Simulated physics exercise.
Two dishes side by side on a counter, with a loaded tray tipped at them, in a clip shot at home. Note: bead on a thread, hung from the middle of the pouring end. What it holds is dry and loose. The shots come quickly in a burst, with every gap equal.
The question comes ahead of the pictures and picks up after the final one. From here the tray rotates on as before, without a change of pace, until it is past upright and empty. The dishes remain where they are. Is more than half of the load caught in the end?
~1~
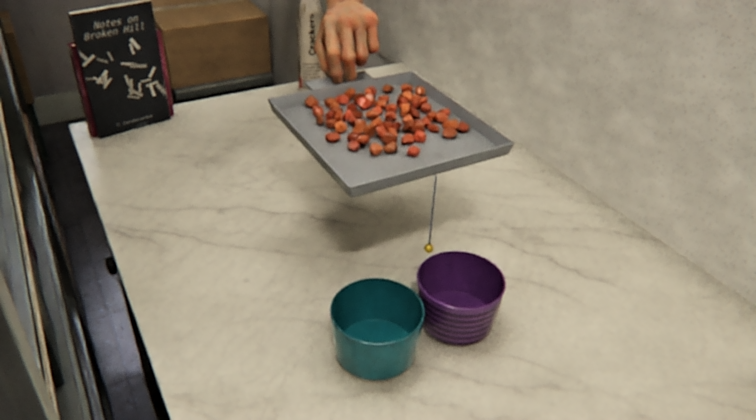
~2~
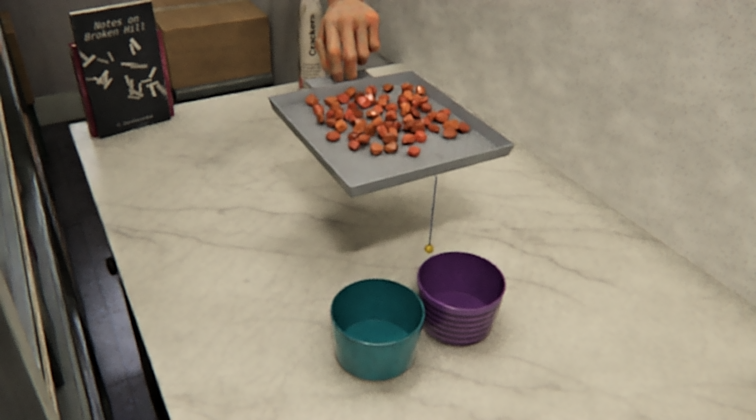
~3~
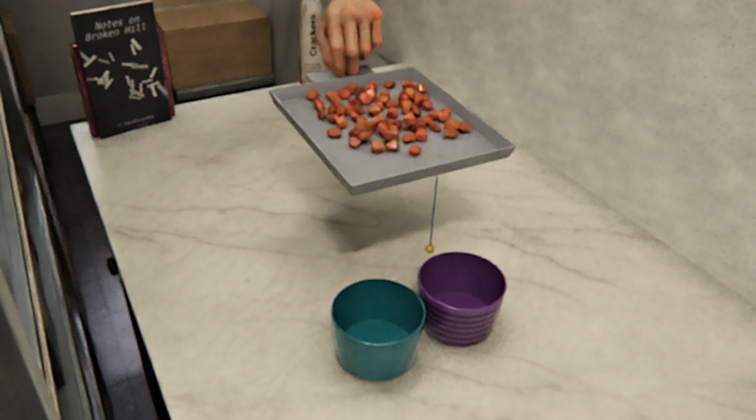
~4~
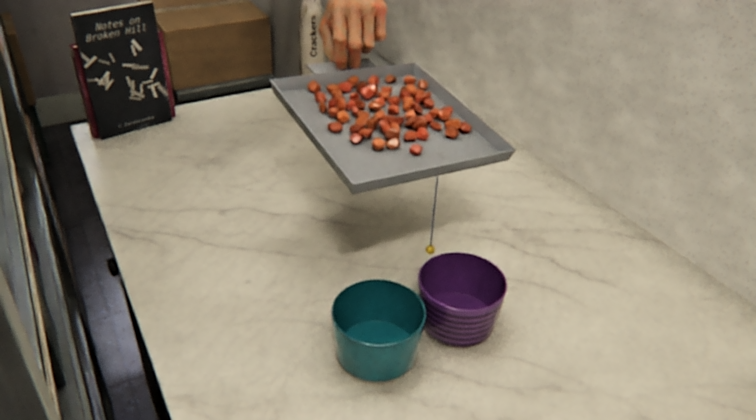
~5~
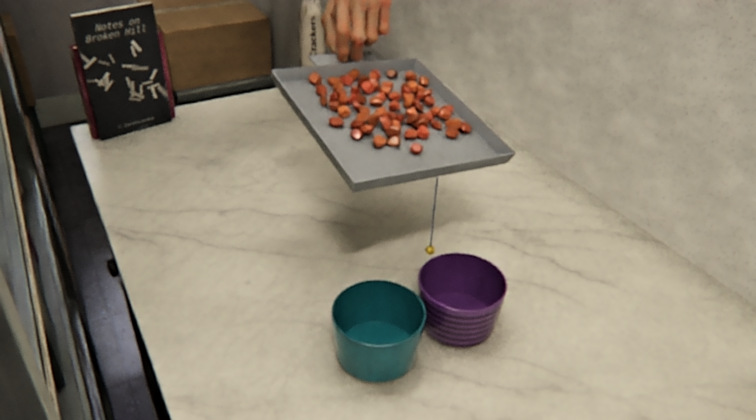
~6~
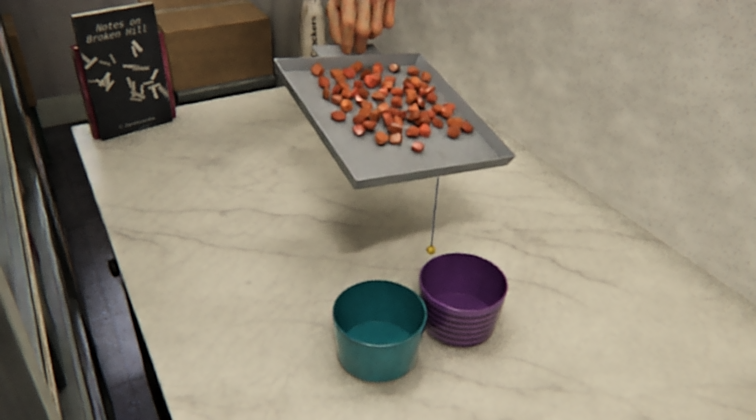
The dishes are left with the minor part.
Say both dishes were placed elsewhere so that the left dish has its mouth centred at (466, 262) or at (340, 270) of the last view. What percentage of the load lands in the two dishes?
Near 60 % and 0 %.
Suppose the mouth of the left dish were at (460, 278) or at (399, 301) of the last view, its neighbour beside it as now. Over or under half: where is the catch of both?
Place 1: Lower than half; place 2: Lower than half.
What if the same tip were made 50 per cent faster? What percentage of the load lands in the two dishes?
It would be close to 10 per cent.
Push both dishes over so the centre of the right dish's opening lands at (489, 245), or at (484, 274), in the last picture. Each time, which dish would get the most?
First place: The rightmost one; second place: The rightmost one.
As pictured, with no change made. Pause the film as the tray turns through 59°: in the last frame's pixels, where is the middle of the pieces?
(470, 139).
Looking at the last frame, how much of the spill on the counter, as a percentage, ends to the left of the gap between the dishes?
Estimate: Roughly 10 %.
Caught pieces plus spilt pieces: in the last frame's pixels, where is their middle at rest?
Near pixel (496, 286).
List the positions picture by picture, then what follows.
The first frame shows corners of the pouring end at (352, 184) and (510, 142), level; middle of the load at (391, 117), bits of crushed brick; left dish at (400, 357); right dish at (485, 322); bead on its thread at (429, 248).
The second frame shows corners of the pouring end at (352, 184) and (510, 143), level; middle of the load at (391, 116).
The third frame shows corners of the pouring end at (353, 183) and (511, 145), tipped barely, lowest at the right corner; middle of the load at (393, 114).
The fourth frame shows corners of the pouring end at (355, 181) and (512, 148), tipped a little, lowest at the right corner; middle of the load at (375, 107).
The fifth frame shows corners of the pouring end at (356, 179) and (512, 151), tipped a little, lowest at the right corner; middle of the load at (376, 102).
The sixth frame shows corners of the pouring end at (358, 177) and (512, 154), tipped a little, lowest at the right corner; middle of the load at (378, 97); left dish at (402, 359); right dish at (487, 324).
Soon, tray tipped steeply; nearly all on the tray; a stray few outside both; a small part in the air.
A while on, tray tipped right over; about a quarter on the tray; a small part in the right dish; about half outside both; a small part in the air.
Towards the end, tray tipped past a quarter turn; about a quarter in the right dish; most outside both.
Finally, tray tipped past a quarter turn; none in the left dish; about a quarter in the right dish; most outside both.
